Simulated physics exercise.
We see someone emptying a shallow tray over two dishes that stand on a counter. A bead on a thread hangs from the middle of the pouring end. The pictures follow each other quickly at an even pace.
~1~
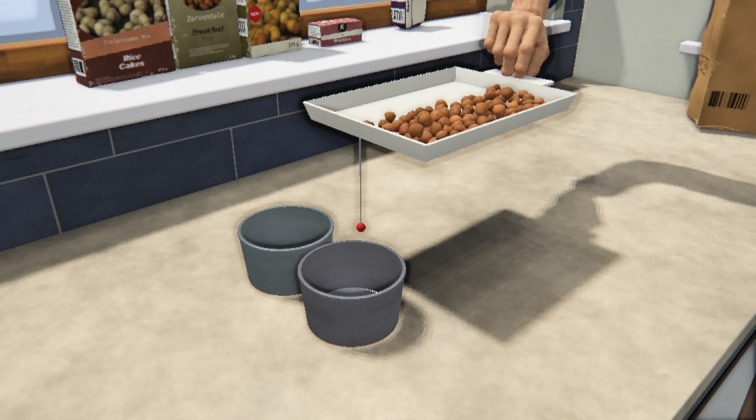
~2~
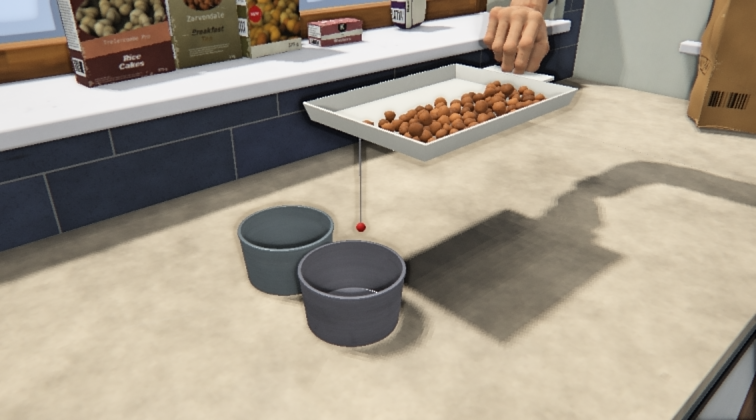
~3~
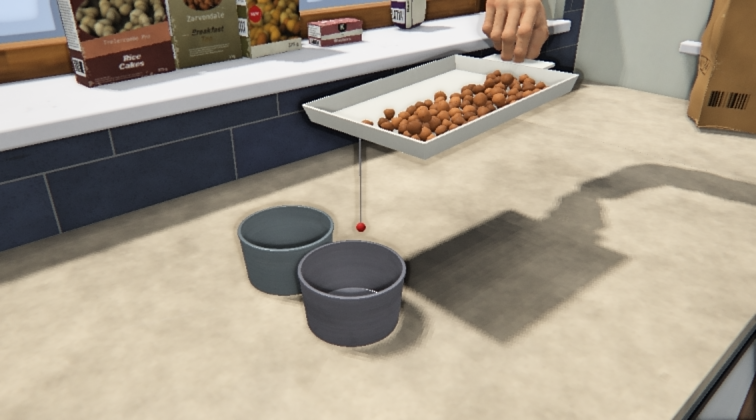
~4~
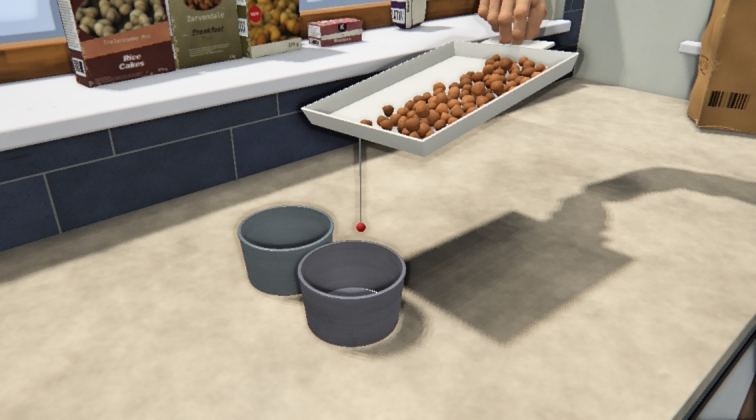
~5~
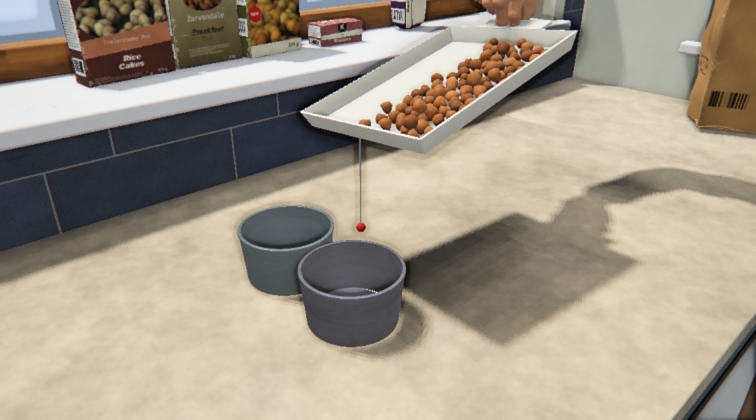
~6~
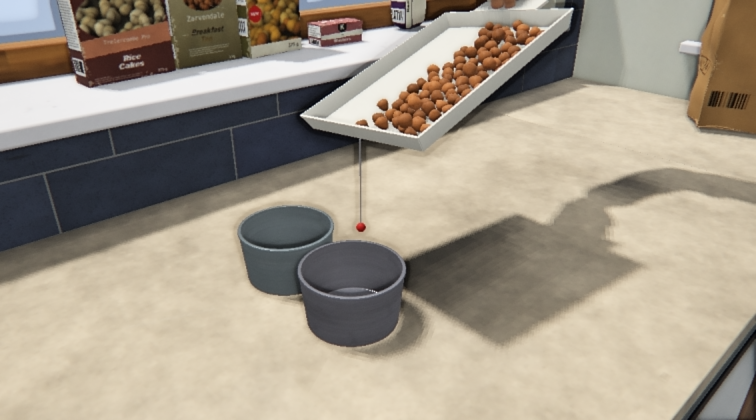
The video shows a hand holding a shallow white tray of hazelnuts above two dark dishes on a counter, then raising its far end so the tray tilts clearly toward its left corner, while a red bead hangs still.
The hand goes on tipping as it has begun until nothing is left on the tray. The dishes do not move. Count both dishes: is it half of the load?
Together they catch the larger part.
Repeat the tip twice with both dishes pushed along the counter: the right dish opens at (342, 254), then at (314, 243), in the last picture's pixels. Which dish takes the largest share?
First the left-hand dish, then right.
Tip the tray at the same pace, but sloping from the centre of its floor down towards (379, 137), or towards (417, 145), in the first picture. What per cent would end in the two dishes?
In turn 70 and 40 in a hundred.
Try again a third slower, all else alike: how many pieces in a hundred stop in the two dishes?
Close to 80 per cent.
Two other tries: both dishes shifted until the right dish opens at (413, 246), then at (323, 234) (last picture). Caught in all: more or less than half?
The first try: Below a half. The second: Most of it.
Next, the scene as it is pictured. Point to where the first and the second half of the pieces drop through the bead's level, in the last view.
Around (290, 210) and then (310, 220).
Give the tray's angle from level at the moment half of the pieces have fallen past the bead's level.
At some 115 degrees.
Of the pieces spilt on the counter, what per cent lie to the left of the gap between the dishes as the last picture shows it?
It comes to 90 per cent or so.
Shortly afterwards, tray tipped steeply; all but a few on the tray; a little in the air.
Next, tray tipped past a quarter turn; near half on the tray; only a few in the right dish; near a quarter in the left dish; only a few outside both; near a quarter in the air.
Some moments later, tray tipped past a quarter turn; near a quarter in the right dish; near two thirds in the left dish; near a quarter outside both; only a few in the air.
In the end, tray tipped past a quarter turn; near a quarter in the right dish; near two thirds in the left dish; near a quarter outside both; only a few in the air.
